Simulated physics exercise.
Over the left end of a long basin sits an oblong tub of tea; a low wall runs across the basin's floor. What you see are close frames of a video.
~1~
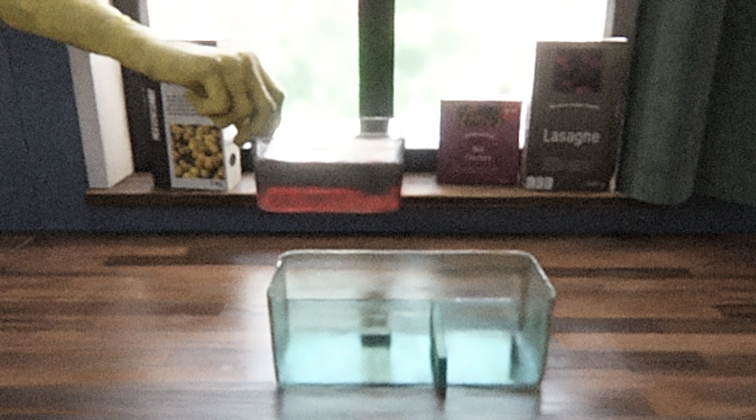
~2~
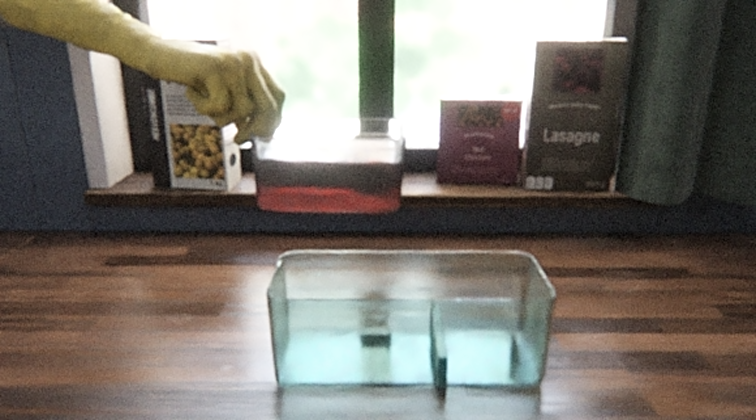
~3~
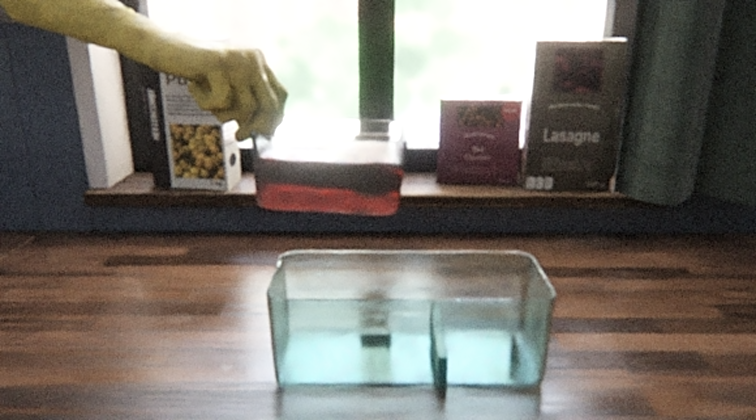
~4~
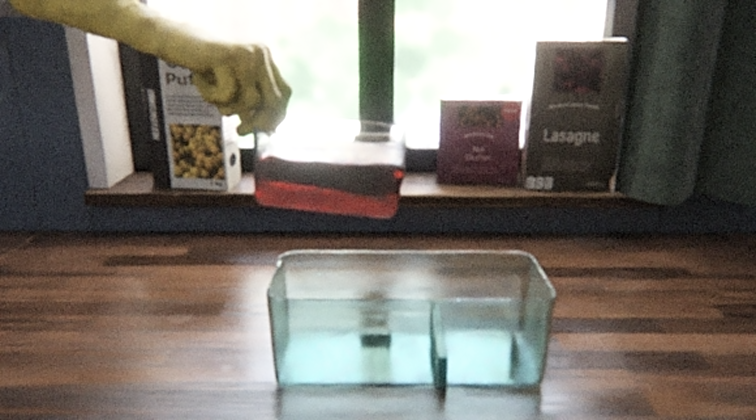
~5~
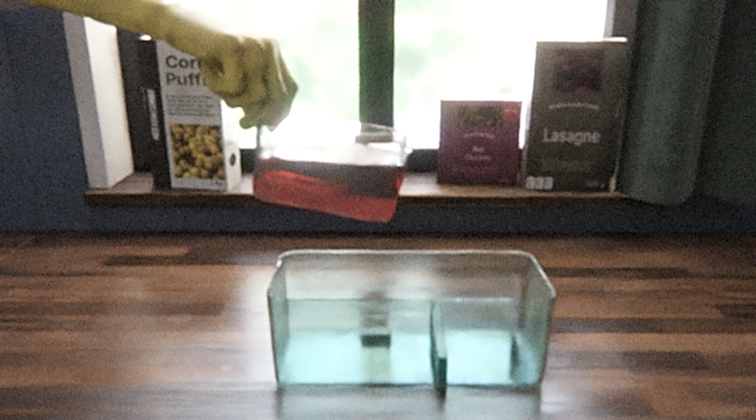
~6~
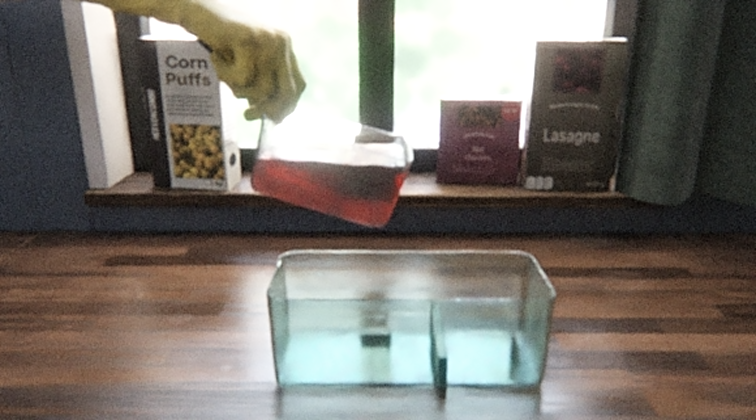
A yellowish hand reaches in from the upper left, holding a clear oblong tub of red tea above a long glass basin on a striped wooden counter, seen level from the front. Pale blue-green liquid surrounds a low wall in the basin, before a bright window sill with food boxes. The hand gradually tilts the tub, lowering its right end, while the camera stays still.
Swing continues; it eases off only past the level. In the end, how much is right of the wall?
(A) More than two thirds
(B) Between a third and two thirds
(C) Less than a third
Option B: Between a third and two thirds.
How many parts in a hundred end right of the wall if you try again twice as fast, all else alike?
Around 40 percent ends up there.
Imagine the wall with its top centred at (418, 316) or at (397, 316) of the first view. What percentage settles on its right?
Roughly 65 % and 75 %.
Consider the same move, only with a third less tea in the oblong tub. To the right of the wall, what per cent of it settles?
About 40 in a hundred.
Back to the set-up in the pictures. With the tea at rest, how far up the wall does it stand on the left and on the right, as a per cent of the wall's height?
Left 40 per cent, right 80.
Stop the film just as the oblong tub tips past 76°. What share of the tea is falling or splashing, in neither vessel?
Estimate: 40 per cent, roughly.
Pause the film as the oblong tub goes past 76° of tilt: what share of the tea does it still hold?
Near 40 in a hundred still remains.
A moment on, the oblong tub is tipped on its side and 39 per cent is still to pour, 1 is left of the wall and 22 right of it.
Next, the oblong tub is tipped right over and 5 per cent is still to pour, 30 is left of the wall and 53 right of it.
Then the oblong tub is tipped right over and 0 per cent is still to pour, 46 is left of the wall and 49 right of it.
Later the oblong tub is tipped right over and 0 per cent is still to pour, 46 is left of the wall and 49 right of it.
At rest 46 per cent lies left of the wall, 48 right of it and 5 outside.
